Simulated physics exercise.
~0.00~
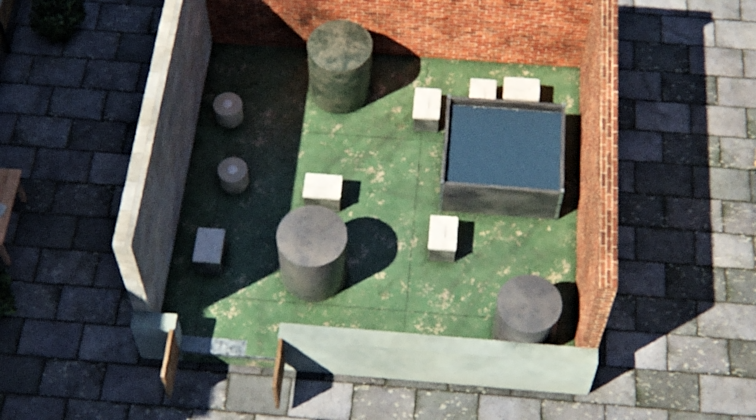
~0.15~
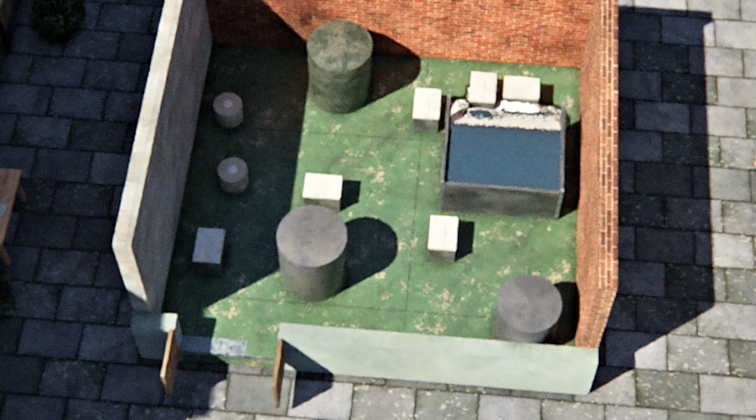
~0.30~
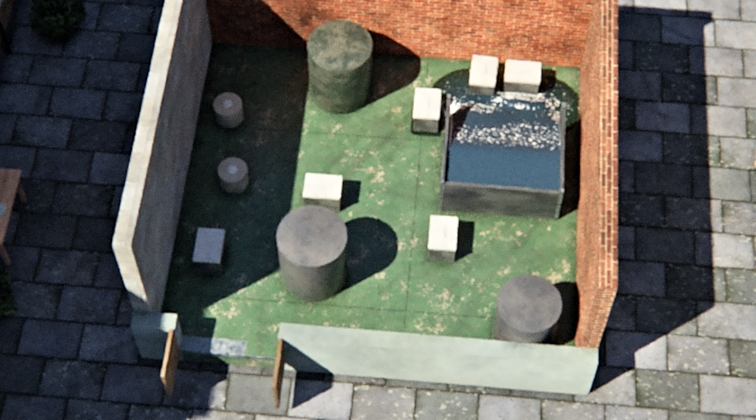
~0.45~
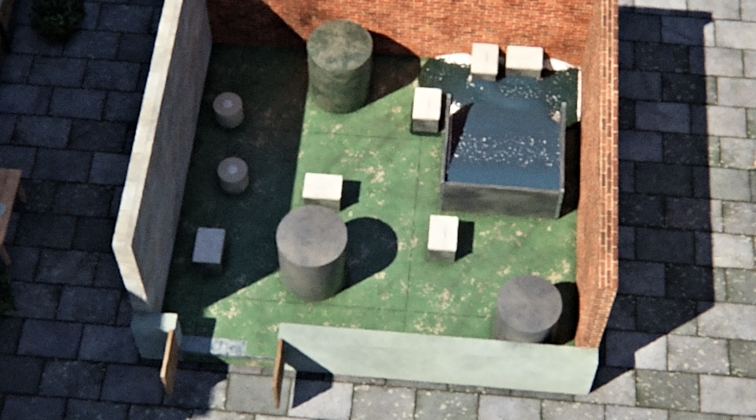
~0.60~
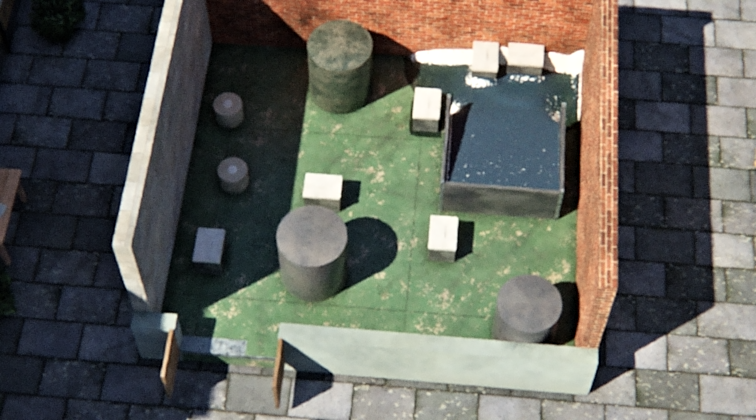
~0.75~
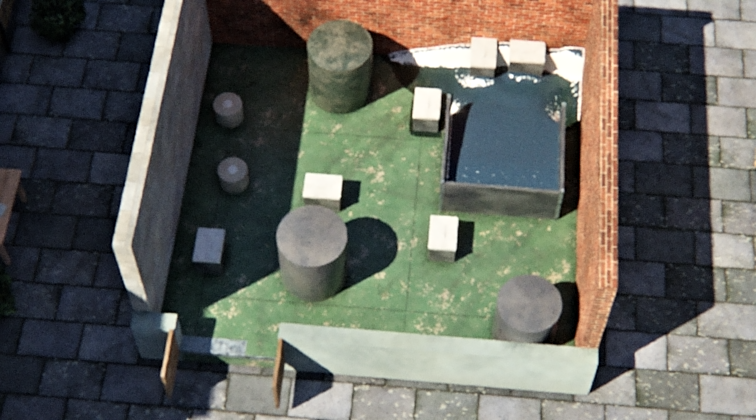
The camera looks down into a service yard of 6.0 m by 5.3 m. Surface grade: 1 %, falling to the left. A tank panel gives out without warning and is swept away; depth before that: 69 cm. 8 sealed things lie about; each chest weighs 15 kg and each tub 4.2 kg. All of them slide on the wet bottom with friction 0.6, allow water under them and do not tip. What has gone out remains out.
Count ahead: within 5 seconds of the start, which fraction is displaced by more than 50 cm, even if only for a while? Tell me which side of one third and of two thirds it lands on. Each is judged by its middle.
It lands at or above two thirds.
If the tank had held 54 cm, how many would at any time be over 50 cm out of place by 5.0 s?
In that case the number is 5.
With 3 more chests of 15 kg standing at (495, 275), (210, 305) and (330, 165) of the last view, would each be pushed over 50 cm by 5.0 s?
One after another they come out inside the limit, inside the limit, above it.
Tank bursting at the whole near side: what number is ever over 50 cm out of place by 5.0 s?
Count: 5.
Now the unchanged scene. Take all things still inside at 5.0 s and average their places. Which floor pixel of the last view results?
It works out to somewhere near (346, 197) on the floor.
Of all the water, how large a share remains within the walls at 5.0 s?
Close to 100 in a hundred parts remain.
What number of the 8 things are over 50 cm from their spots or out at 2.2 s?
I make it 2 by then.
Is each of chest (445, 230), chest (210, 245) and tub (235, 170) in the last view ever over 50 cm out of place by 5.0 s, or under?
Result, in order: Undershooting / undershooting / overshooting.
After 1.1 s 2 of 8 are over 50 cm from their spots; 2 afloat.
After 2.2 s 2 of 8 are over 50 cm from their spots; 2 afloat.
After 3.5 s 3 of 8 are over 50 cm from their spots; 3 afloat.
After 5.0 s 5 of 8 are over 50 cm from their spots, and 6 have been at some point; 4 afloat.
